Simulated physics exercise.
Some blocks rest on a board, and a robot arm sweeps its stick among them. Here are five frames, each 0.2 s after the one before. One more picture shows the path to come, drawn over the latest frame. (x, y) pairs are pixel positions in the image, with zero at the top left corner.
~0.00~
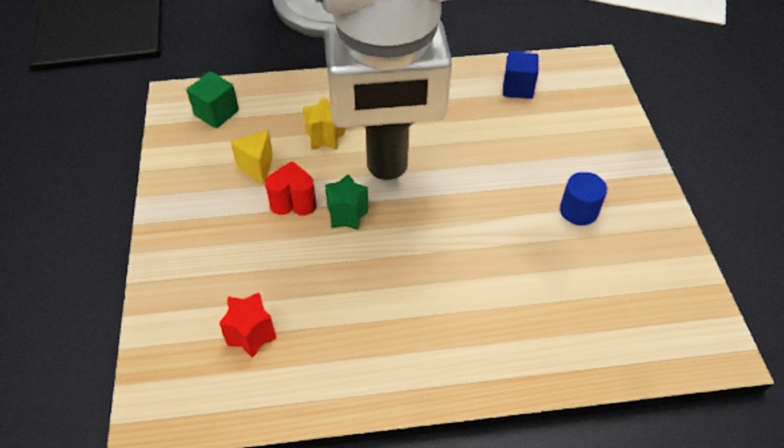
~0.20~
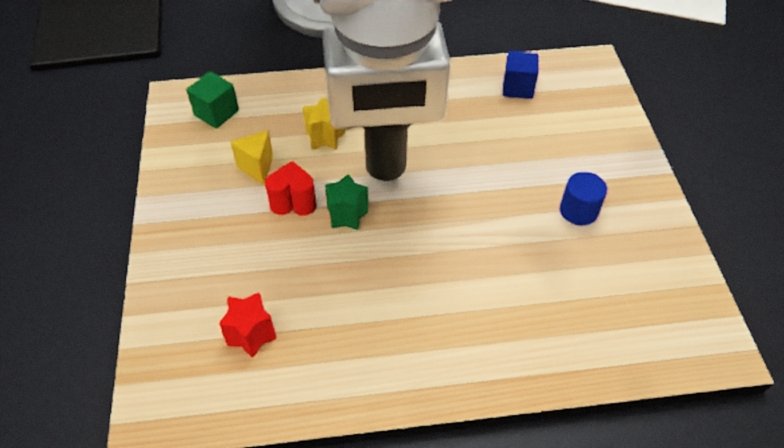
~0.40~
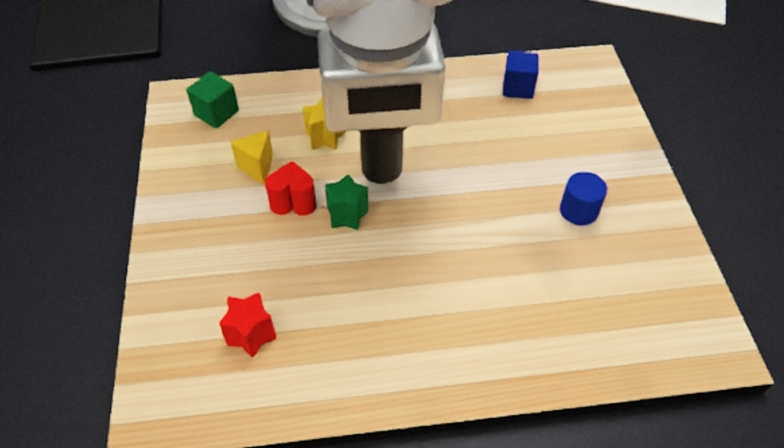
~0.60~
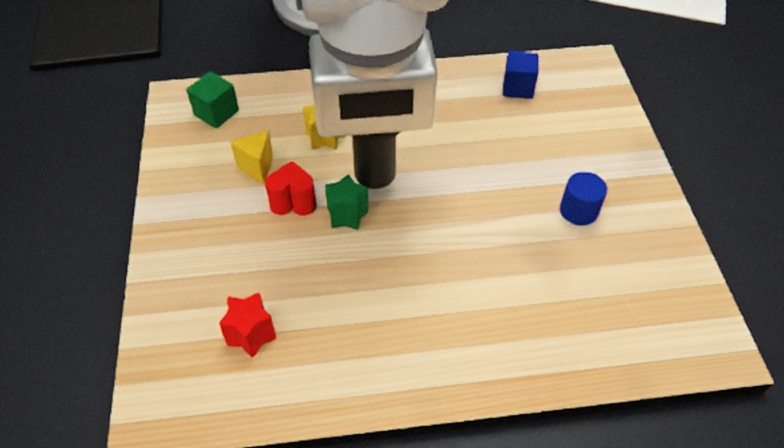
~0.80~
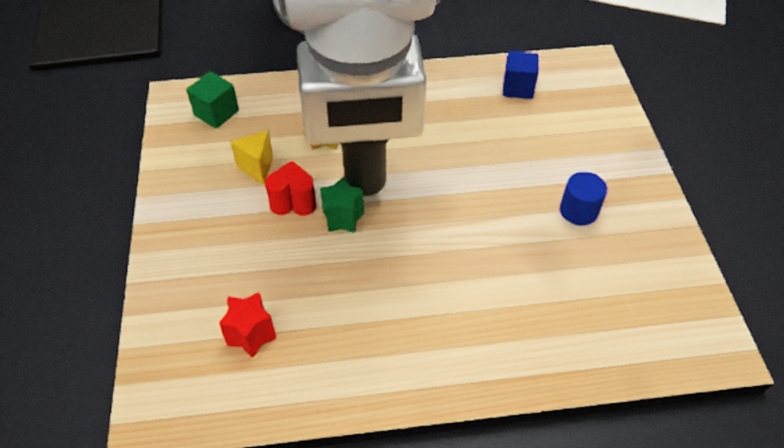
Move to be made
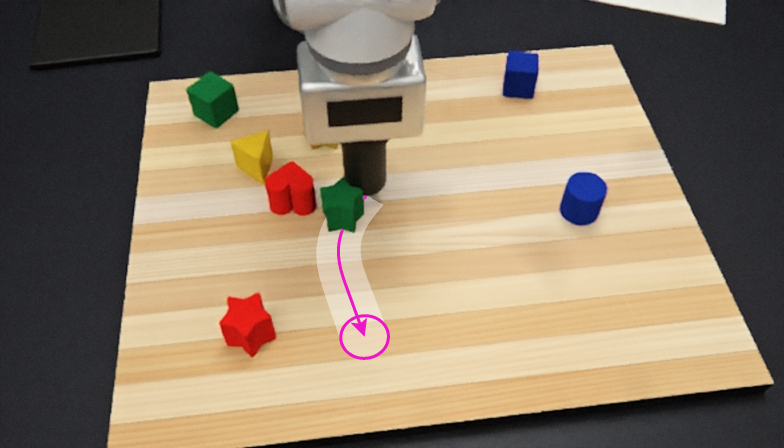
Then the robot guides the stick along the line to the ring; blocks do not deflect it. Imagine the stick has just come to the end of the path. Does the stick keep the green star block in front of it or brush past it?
I think it loses its spot in front.
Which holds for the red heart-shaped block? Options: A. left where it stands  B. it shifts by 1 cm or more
I choose A.
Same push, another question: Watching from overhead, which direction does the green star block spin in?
It twists with the clock when seen from above.
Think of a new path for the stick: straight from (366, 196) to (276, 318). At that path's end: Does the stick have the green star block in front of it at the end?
I'd say yes.
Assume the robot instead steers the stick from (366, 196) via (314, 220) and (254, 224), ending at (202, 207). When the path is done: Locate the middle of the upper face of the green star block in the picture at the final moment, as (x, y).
It is at (281, 232).
The line goes from (366, 196) over (340, 236) and (346, 285) to (365, 337).
On the path given first. One third of the way, stick (339, 222); green star block (307, 234).
Two thirds of the way, stick (345, 271); green star block (298, 251), turned 45° clockwise.
At the end, stick (364, 323); red heart-shaped block unmoved; green star block (298, 251), turned 45° clockwise.
